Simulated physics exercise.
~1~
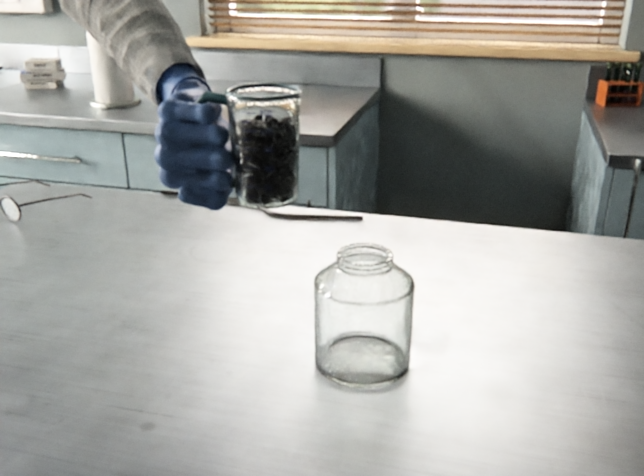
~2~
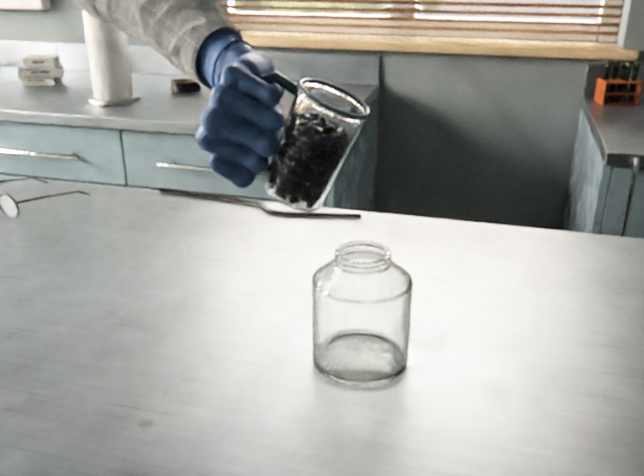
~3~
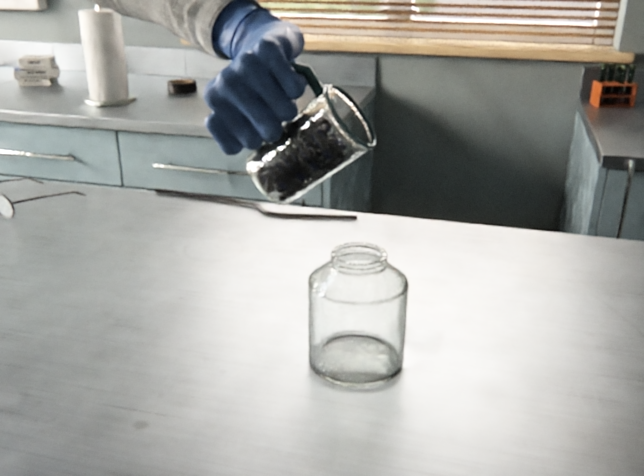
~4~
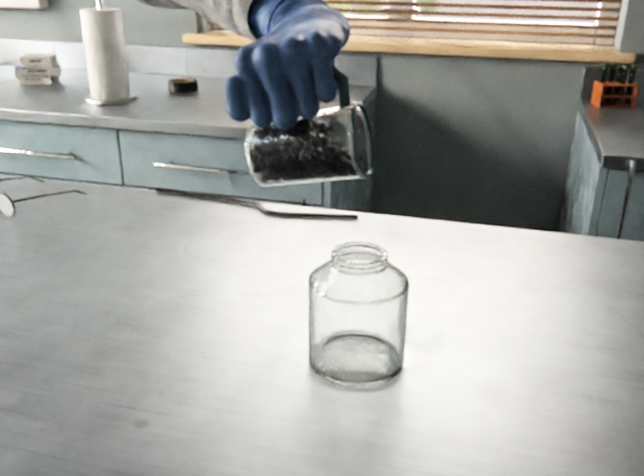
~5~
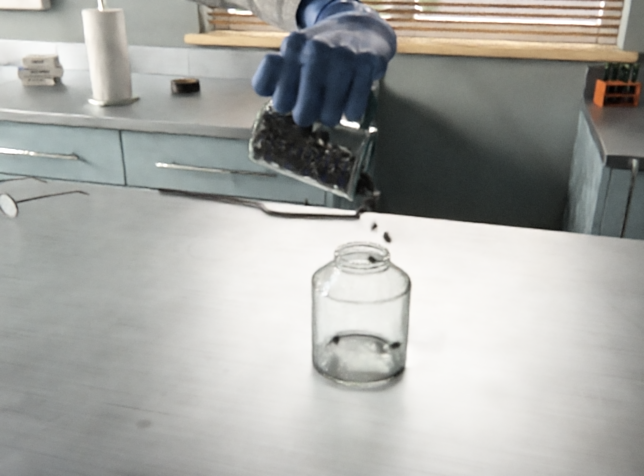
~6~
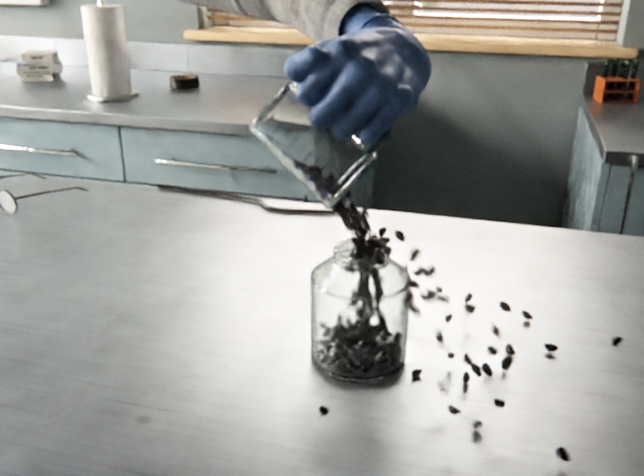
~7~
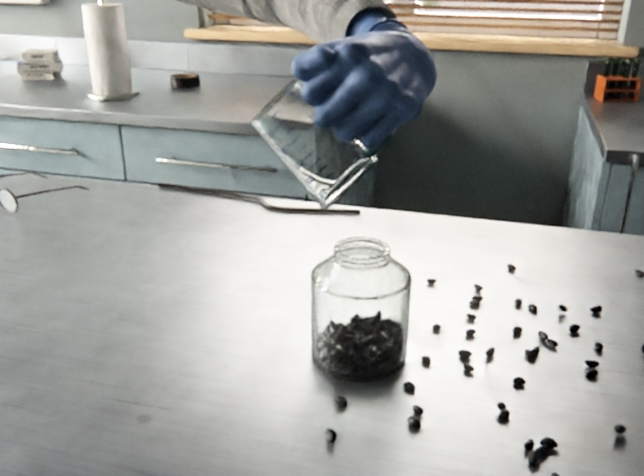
In a room with a metallic-looking worktop, a blue-gloved hand moves a clear cup of black beans right and tips it over an open glass jar. Most of the beans land in the jar while some scatter across the surface to the right, leaving the cup empty.
